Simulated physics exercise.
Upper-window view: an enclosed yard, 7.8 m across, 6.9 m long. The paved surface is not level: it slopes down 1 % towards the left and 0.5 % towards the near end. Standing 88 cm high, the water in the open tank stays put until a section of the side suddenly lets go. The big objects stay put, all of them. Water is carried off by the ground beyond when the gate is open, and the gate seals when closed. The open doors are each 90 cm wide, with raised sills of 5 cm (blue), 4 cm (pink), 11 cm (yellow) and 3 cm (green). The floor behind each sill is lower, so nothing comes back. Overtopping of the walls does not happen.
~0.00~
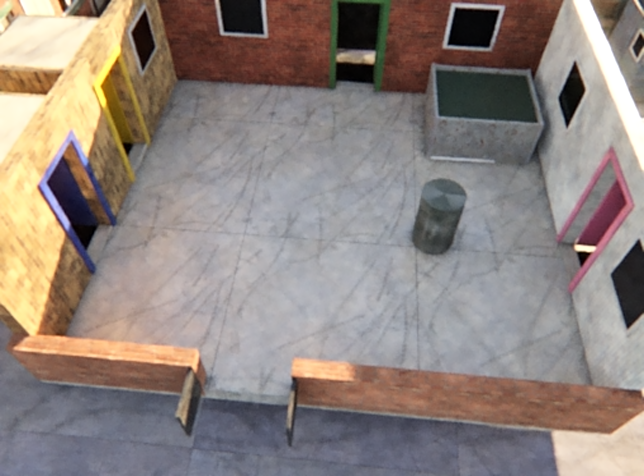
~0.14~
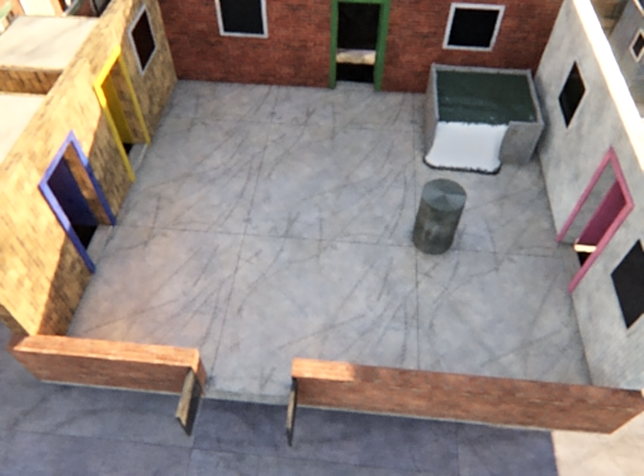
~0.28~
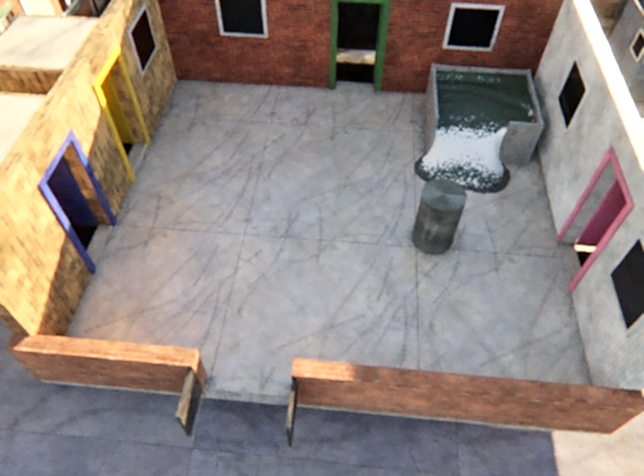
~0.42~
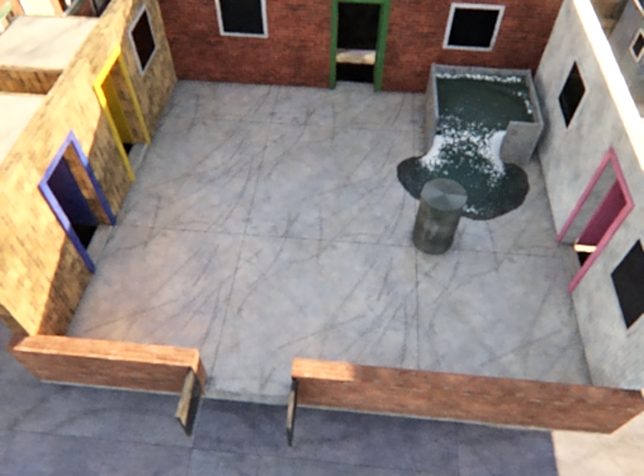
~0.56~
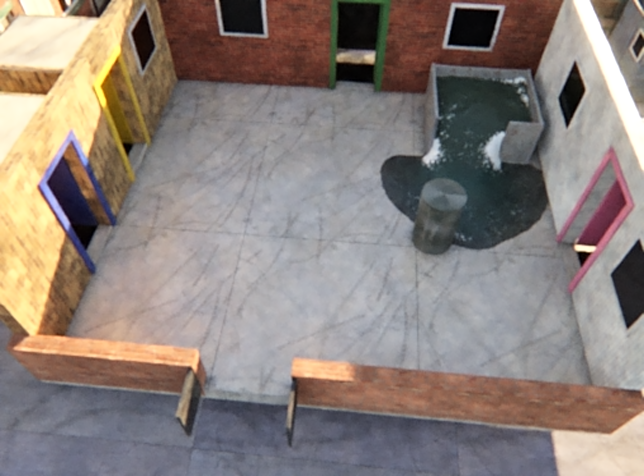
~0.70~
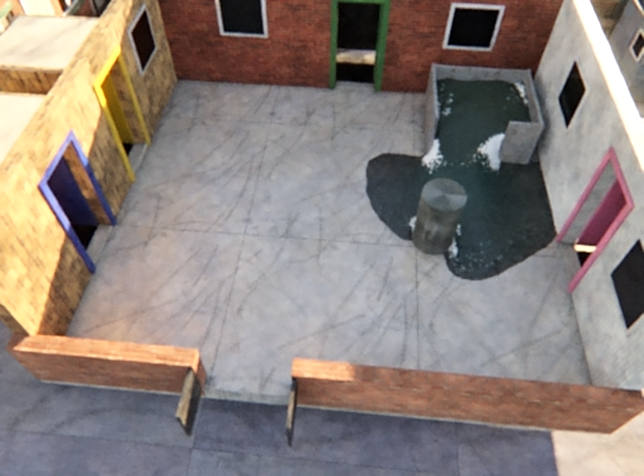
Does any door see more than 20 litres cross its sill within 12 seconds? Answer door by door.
Taking each door, the blue door does; the pink door does; the yellow door does not; the green door does not.
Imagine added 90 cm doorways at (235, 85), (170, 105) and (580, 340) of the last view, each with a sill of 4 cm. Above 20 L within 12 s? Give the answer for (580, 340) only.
That one comes out more than that.
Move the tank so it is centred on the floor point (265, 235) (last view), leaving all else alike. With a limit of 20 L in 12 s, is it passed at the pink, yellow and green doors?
Lab note: Vs limit, pink door limit held; yellow door limit held; green door limit held.
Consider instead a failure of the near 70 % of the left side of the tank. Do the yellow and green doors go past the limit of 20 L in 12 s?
Yellow goes beyond, green goes beyond, judged against that limit.
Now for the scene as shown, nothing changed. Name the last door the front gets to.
The green door.
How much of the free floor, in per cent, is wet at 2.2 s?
About 45 per cent.
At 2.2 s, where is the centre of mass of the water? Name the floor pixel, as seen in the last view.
I'd put it close to (454, 213).
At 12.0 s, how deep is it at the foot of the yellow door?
The depth comes to around 6.5 centimetres.
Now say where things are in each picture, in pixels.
The first frame shows still water, 88 cm deep, in the open tank at (484, 97).
In the second frame, the front is at (426, 158), 0.7 m from the gap at (466, 146); 0.4 m2 of floor is under water; 88 cm left at the back of the open tank.
In the third frame, water pours out at (465, 147) and has run 1.0 m, to (494, 189); typically 14 cm deep outside, 85 cm at the open tank's back.
In the fourth frame, water pours out at (465, 149) and has run 1.5 m, to (481, 217); typically 10 cm deep outside, 76 cm at the open tank's back.
In the fifth frame, water pours out at (465, 149) and has run 2.2 m, to (478, 246); typically 7 cm deep outside, 75 cm at the open tank's back.
In the sixth frame, the front is at (459, 273), 2.8 m from the gap at (465, 148); 6.7 m2 of floor is under water; 71 cm left at the back of the open tank.
After 1.4 s water covers 30 % of the floor and is deepest (48 cm) near (438, 219); blue door not reached, pink door 10 cm at the sill, 3 L in, yellow door not reached, green door not reached.
After 2.2 s water covers 45 % of the floor and is deepest (52 cm) near (573, 381); blue door not reached, pink door 10 cm at the sill, 20 L in, yellow door not reached, green door not reached.
After 3.5 s water covers 60 % of the floor and is deepest (27 cm) near (56, 359); blue door 9 cm at the sill, 3 L in, pink door 7 cm at the sill, 41 L in, yellow door not reached, green door not reached.
After 7.0 s water covers 65 % of the floor and is deepest (20 cm) near (65, 337); blue door 15 cm at the sill, 100 L in, pink door 6 cm at the sill, 60 L in, yellow door 11 cm at the sill, 0 L in, green door not reached.
After 12.0 s water covers 90 % of the floor and is deepest (10 cm) near (159, 122); blue door 9 cm at the sill, 207 L in, pink door 2 cm at the sill, 64 L in, yellow door 6 cm at the sill, 1 L in, green door 3 cm at the sill, 0 L in.
